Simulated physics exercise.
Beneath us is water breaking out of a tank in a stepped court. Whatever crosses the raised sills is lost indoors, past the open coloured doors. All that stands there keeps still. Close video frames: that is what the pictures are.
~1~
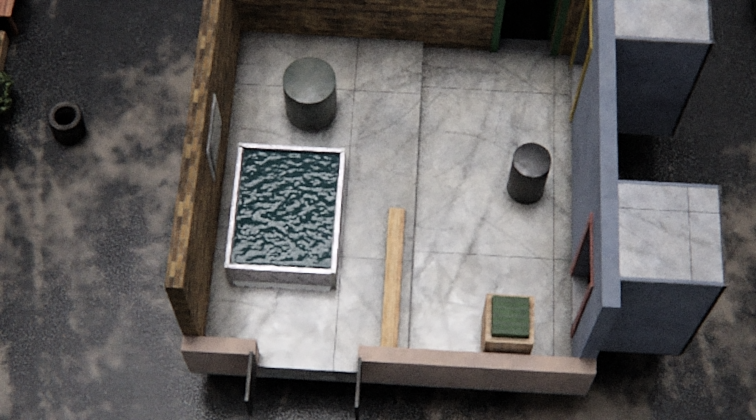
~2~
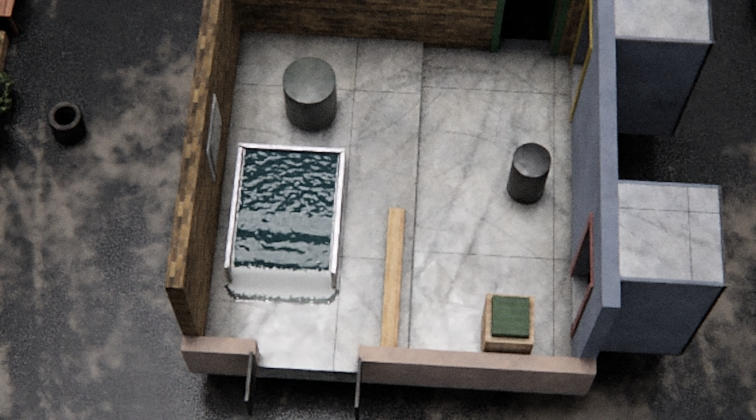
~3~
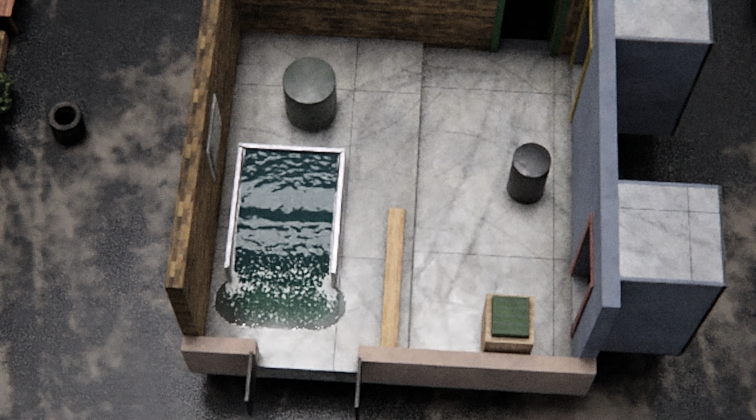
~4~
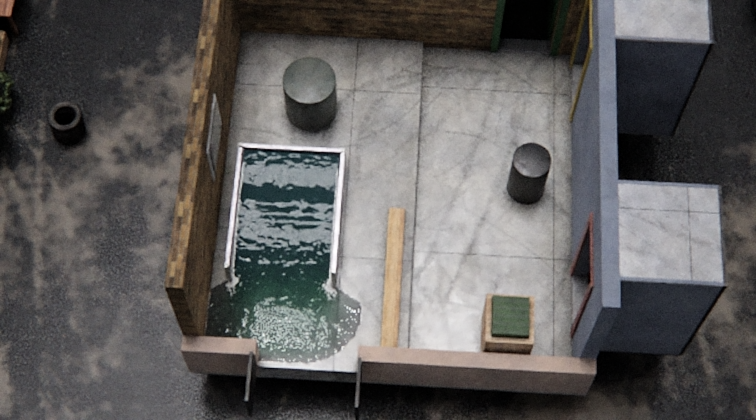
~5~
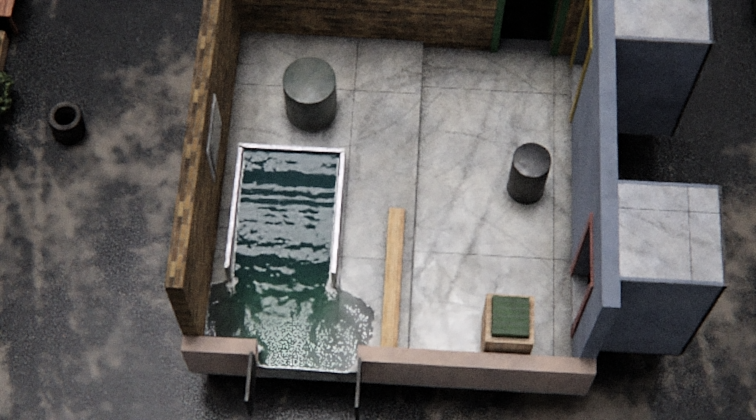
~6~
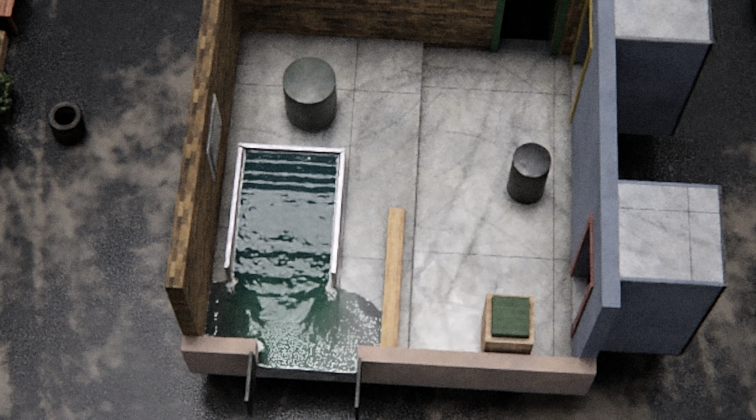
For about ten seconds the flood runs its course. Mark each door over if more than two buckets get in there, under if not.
Green door: Under, red door: Under, yellow door: Under.
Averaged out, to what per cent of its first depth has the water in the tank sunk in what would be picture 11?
About 56 %.
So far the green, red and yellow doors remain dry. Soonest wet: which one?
It's the green one.
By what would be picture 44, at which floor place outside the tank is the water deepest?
I'd say near (372, 346).
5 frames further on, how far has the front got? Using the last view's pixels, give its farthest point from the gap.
I'd go with roughly (442, 365).
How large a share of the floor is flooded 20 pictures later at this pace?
Around 25 percent, give or take.
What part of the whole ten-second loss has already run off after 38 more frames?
Near 90 in a hundred.
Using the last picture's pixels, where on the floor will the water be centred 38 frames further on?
Estimate: (310, 224).
A moment on, water covers 10 % of the floor; the green door not reached, the red door not reached, the yellow door not reached.
Next, water covers 15 % of the floor; the green door not reached, the red door not reached, the yellow door not reached.
Then, water covers 25 % of the floor; the green door not reached, the red door not reached, the yellow door not reached.
Later, water covers 40 % of the floor; the green door not reached, the red door not reached, the yellow door not reached.
In the end, water covers 55 % of the floor; the green door wet at the sill, nothing in, the red door not reached, the yellow door wet at the sill, nothing in.
